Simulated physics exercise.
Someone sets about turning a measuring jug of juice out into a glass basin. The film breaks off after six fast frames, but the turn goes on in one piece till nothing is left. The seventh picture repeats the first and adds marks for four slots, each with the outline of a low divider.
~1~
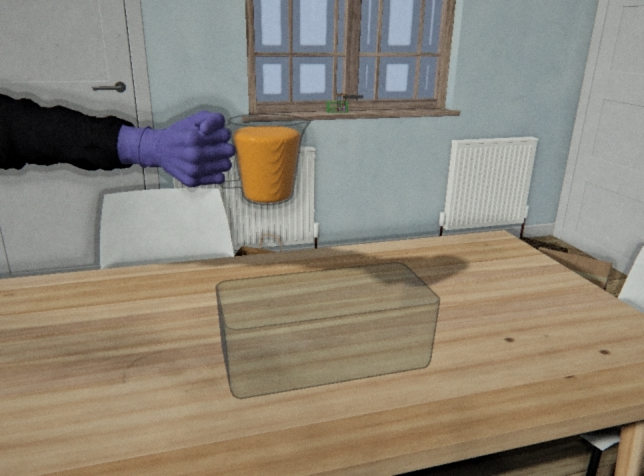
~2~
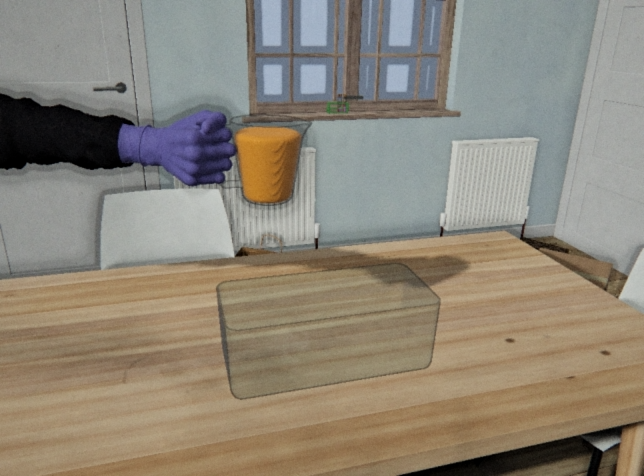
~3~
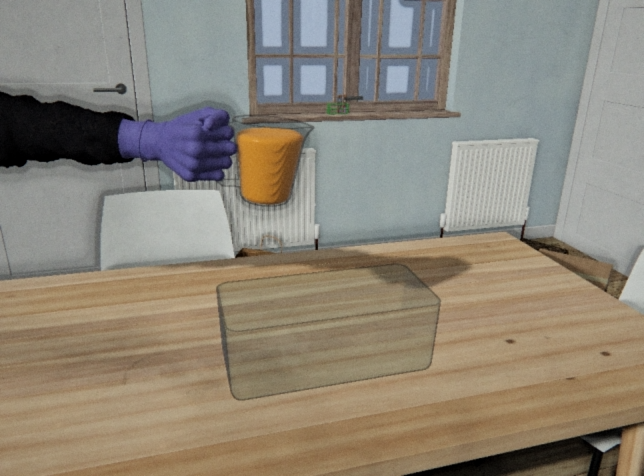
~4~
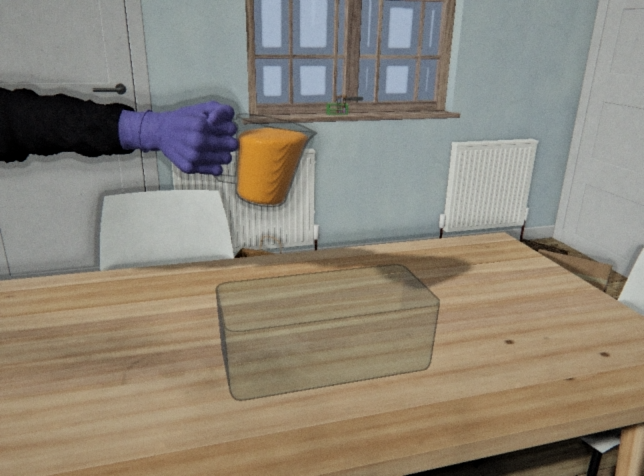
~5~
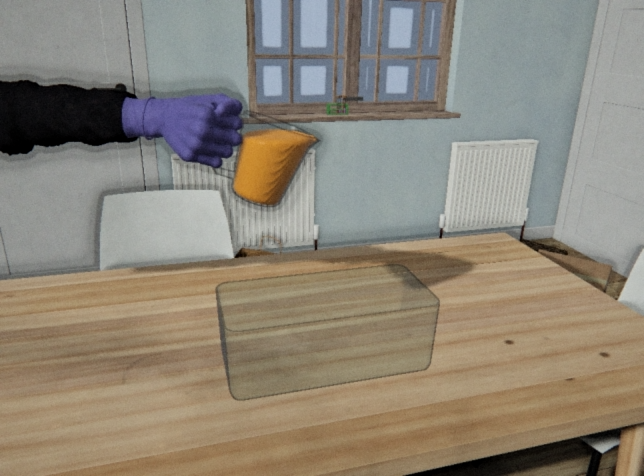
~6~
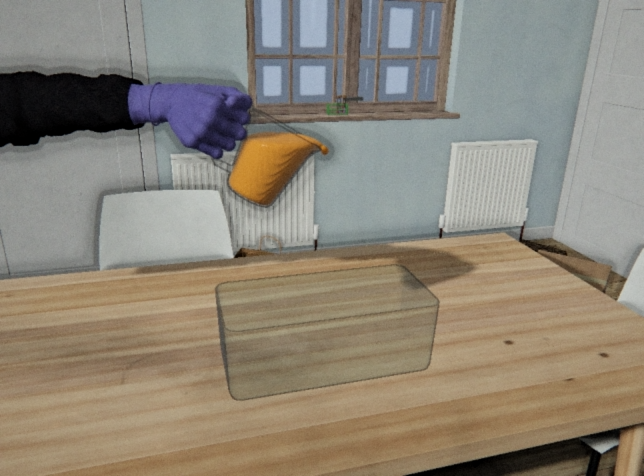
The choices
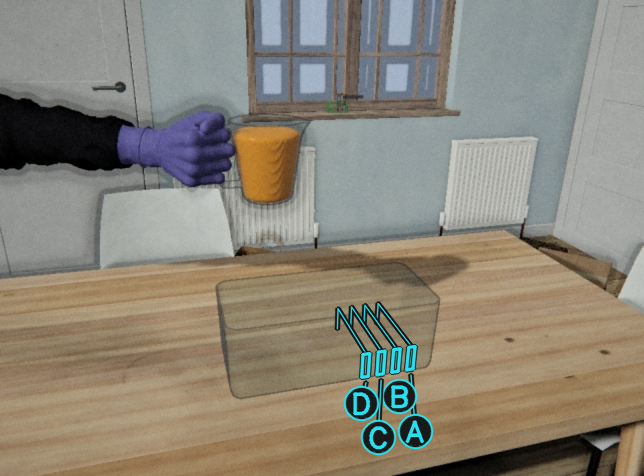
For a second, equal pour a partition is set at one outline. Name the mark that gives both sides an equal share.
C works best here.
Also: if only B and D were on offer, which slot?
D it is.
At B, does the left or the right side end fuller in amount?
The left side.
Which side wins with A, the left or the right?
The left one.
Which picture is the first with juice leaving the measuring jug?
In picture 6.
On the marked copy, A at (410, 374); B at (396, 377); C at (381, 379); D at (366, 382).
With A, about 92 % ends left of the wall and 5 % right of it; 3 % is lost outside.
With B, about 91 % ends left of the wall and 5 % right of it; 4 % is lost outside.
With C, about 54 % ends left of the wall and 44 % right of it.
With D, about 18 % ends left of the wall and 80 % right of it.
